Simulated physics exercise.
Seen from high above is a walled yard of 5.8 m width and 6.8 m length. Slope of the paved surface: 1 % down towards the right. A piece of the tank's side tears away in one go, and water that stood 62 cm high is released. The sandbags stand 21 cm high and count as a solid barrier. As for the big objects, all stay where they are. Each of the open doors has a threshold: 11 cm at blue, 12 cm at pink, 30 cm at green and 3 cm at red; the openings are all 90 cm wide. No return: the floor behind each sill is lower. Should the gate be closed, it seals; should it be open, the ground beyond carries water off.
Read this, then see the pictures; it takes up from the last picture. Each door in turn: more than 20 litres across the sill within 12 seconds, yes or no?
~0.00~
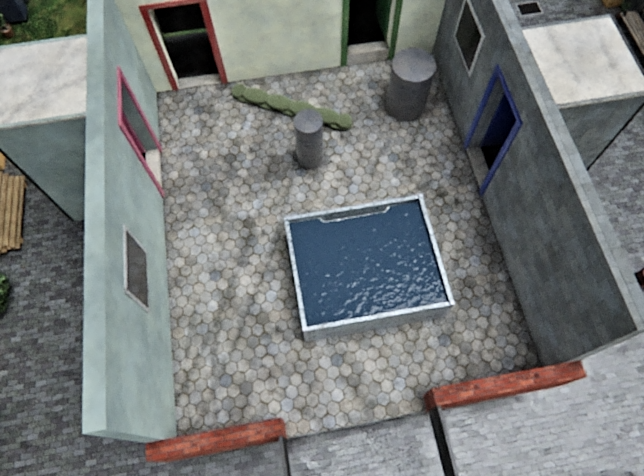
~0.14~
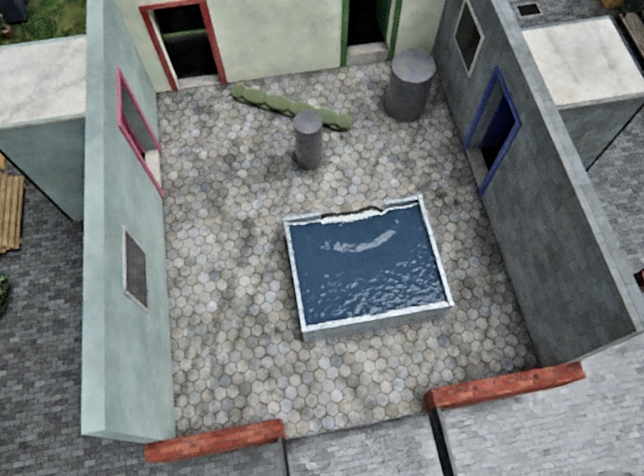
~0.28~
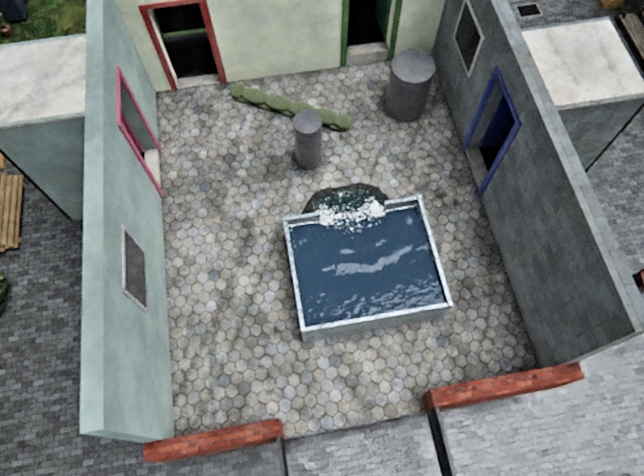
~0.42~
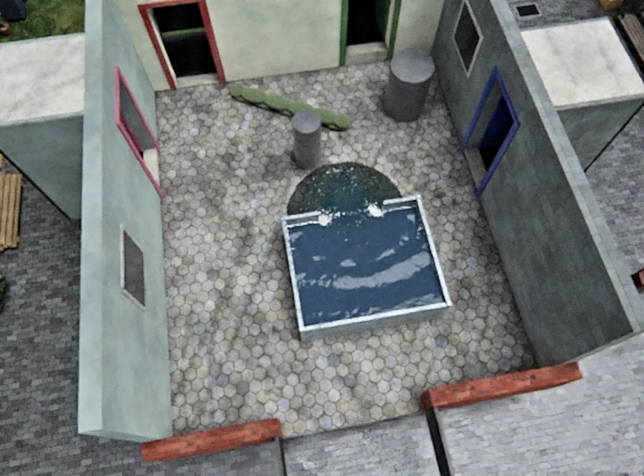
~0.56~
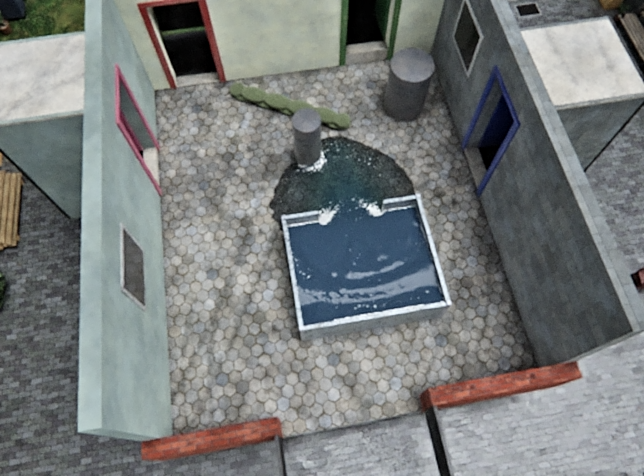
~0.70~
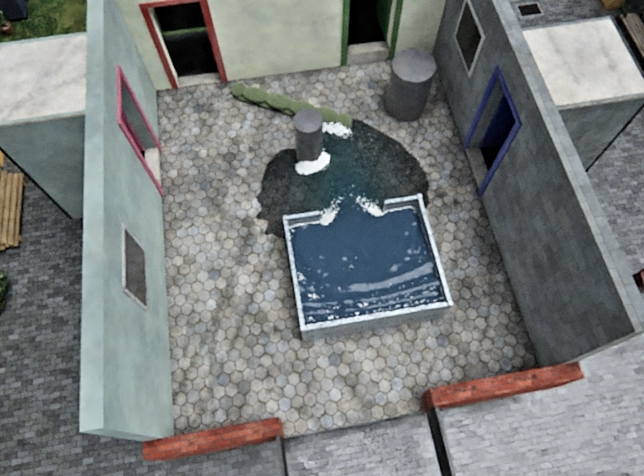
Answers: Blue door, no; pink door, no; green door, no; red door, yes.
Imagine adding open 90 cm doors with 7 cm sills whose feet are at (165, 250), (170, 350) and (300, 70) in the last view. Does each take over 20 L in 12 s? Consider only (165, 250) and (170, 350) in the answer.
In turn: Below, under.
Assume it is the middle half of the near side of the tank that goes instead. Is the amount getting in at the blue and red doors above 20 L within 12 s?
Then: Blue below, red below.
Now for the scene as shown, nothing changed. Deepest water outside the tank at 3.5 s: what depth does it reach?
Up to some 24 cm.
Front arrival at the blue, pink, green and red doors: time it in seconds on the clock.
Times: Blue 2.0 seconds, pink 2.0 seconds, green 1.3 seconds, red 2.0 seconds.
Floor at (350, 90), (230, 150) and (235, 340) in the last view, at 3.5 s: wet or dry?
Listed in sequence, the spots are drenched, drenched and bone dry.
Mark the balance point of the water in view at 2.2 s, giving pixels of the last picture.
Centre: Roughly (346, 213) px.
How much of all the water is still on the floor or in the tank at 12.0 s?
Remaining: Roughly 88 %.
After 1.4 s water covers 25 % of the floor and is deepest (38 cm) near (315, 171); blue door not reached, pink door not reached, green door 2 cm at the sill, 0 L in, red door not reached.
After 2.2 s water covers 40 % of the floor and is deepest (30 cm) near (315, 171); blue door 2 cm at the sill, 0 L in, pink door 9 cm at the sill, 0 L in, green door 26 cm at the sill, 0 L in, red door 2 cm at the sill, 0 L in.
After 3.5 s water covers 50 % of the floor and is deepest (24 cm) near (364, 67); blue door 5 cm at the sill, 0 L in, pink door 11 cm at the sill, 1 L in, green door 21 cm at the sill, 0 L in, red door 10 cm at the sill, 19 L in.
After 7.0 s water covers 80 % of the floor and is deepest (14 cm) near (364, 67); blue door 8 cm at the sill, 1 L in, pink door 9 cm at the sill, 2 L in, green door 12 cm at the sill, 0 L in, red door 9 cm at the sill, 147 L in.
After 12.0 s water covers 95 % of the floor and is deepest (10 cm) near (516, 309); blue door 8 cm at the sill, 1 L in, pink door 3 cm at the sill, 2 L in, green door 9 cm at the sill, 0 L in, red door 5 cm at the sill, 197 L in.
